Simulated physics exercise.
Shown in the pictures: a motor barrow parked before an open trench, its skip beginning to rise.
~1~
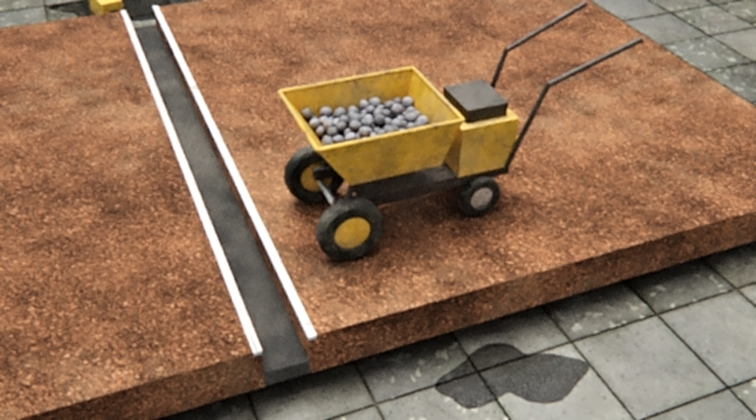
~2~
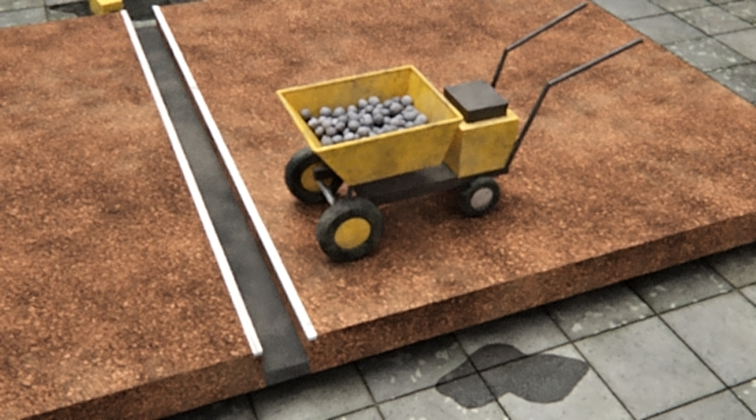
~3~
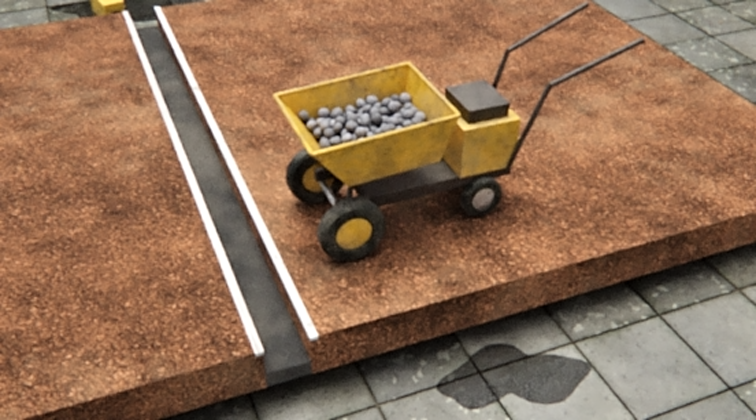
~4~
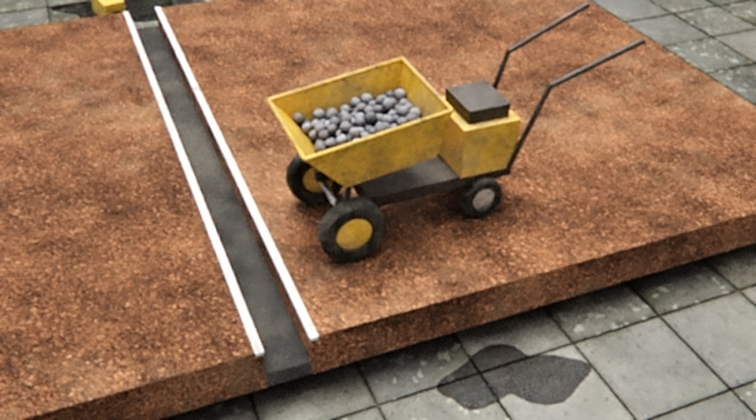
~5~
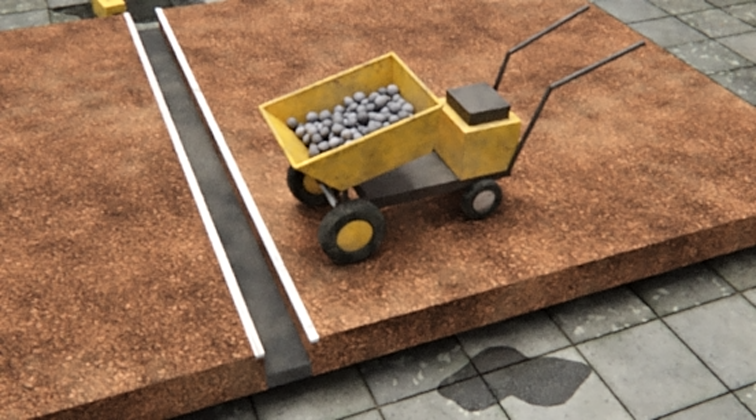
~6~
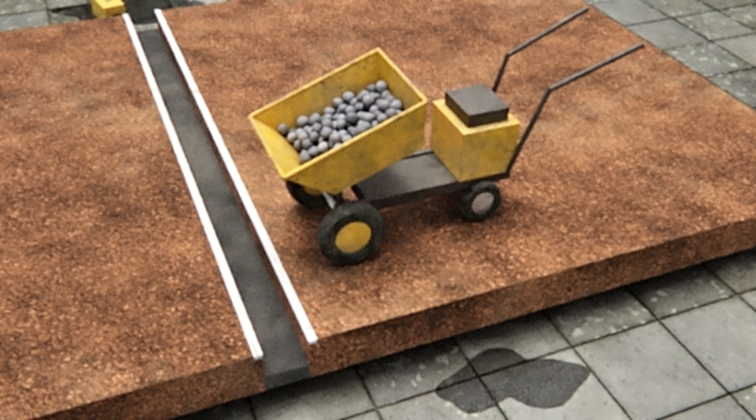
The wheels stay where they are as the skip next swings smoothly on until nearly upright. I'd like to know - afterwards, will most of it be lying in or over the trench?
A minority.
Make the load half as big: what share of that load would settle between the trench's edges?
Around 20 percent of it.
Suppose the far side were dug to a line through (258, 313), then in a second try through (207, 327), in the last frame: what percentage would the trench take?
0 %, then 90 %.
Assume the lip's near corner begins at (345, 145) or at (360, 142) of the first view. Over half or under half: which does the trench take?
Well, parked at the first spot it'd be past the halfway mark, and at the second it'd be past the halfway mark.
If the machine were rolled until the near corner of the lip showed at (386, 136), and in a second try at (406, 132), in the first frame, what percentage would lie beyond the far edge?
Position 1 near 0 %, position 2 near 0 %.
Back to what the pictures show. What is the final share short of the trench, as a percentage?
It works out to roughly 0 percent.
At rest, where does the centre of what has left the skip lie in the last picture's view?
Once it all stops, the middle lies near (203, 258).
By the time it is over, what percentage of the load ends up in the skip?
It is some 30 percent.
Shortly afterwards, skip tipped steeply; the whole lot in the skip.
Next, skip tipped right over; the bulk in the skip; only a few in or heaped over the trench; a little beyond it; only a few falling.
Some moments later, skip tipped right over; near a third in the skip; a little in or heaped over the trench; near half beyond it.
In the end, skip tipped right over; near a third in the skip; a little in or heaped over the trench; near half beyond it.
